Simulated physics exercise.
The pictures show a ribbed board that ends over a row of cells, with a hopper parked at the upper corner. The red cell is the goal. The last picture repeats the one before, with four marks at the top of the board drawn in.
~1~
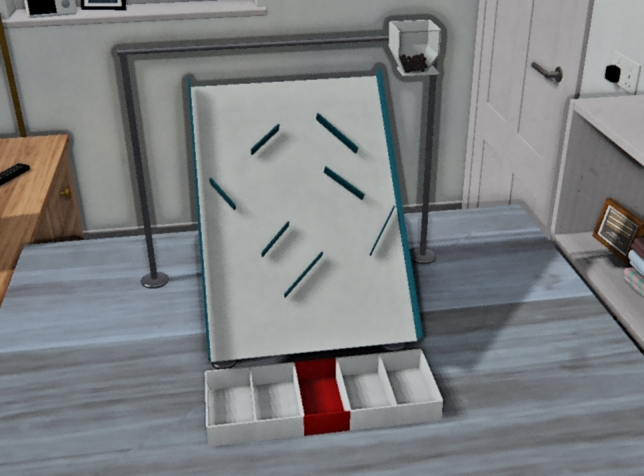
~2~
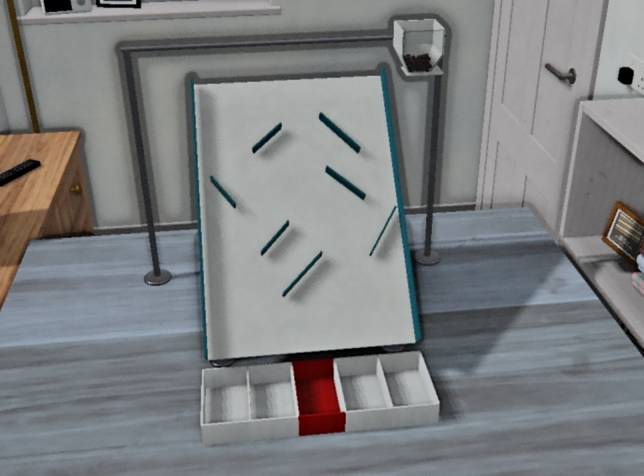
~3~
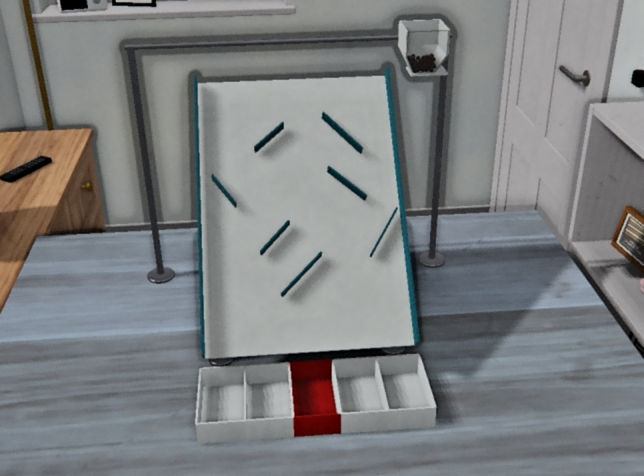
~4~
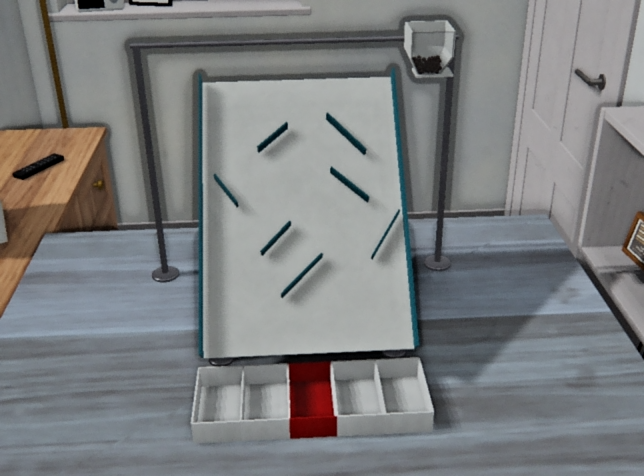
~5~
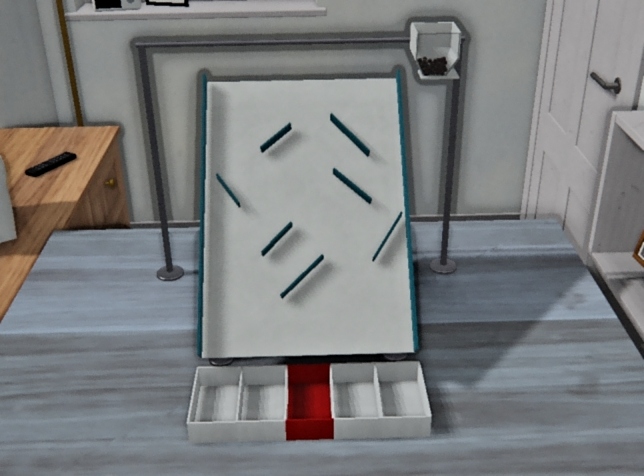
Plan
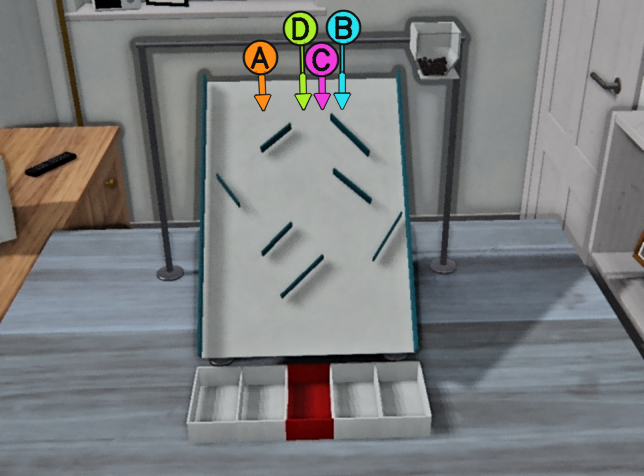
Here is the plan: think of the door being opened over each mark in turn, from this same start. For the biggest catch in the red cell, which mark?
Best: B.
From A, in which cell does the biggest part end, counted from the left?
It is the first one.
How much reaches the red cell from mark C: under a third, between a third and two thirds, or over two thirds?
It is under a third.
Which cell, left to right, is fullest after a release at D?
The first from the left.
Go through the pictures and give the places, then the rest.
Hopper (414, 62), chocolate balls, door shut, in the first picture.
Ribs (253, 148) to (281, 123), (320, 112) to (360, 148), (211, 176) to (235, 204), in the second picture.
Ribs (328, 166) to (367, 196), (261, 251) to (289, 220), (372, 253) to (397, 207), in the third picture.
Ribs (281, 294) to (322, 253), in the fourth picture.
Red cell (310, 428), number 3 of 5 from the left, in the fifth picture.
On the marked copy, mark A meets the board at (263, 104); mark B meets the board at (342, 103); mark C meets the board at (322, 103); mark D meets the board at (303, 103).
With A, not one piece in the red cell, roughly half in other cells, roughly half outside the box.
With B, roughly a quarter in the red cell, roughly a quarter in other cells, just a few held on the board, roughly half outside the box.
With C, just a few in the red cell, roughly half in other cells, roughly half outside the box.
With D, about a tenth in the red cell, roughly half in other cells, roughly a third outside the box.
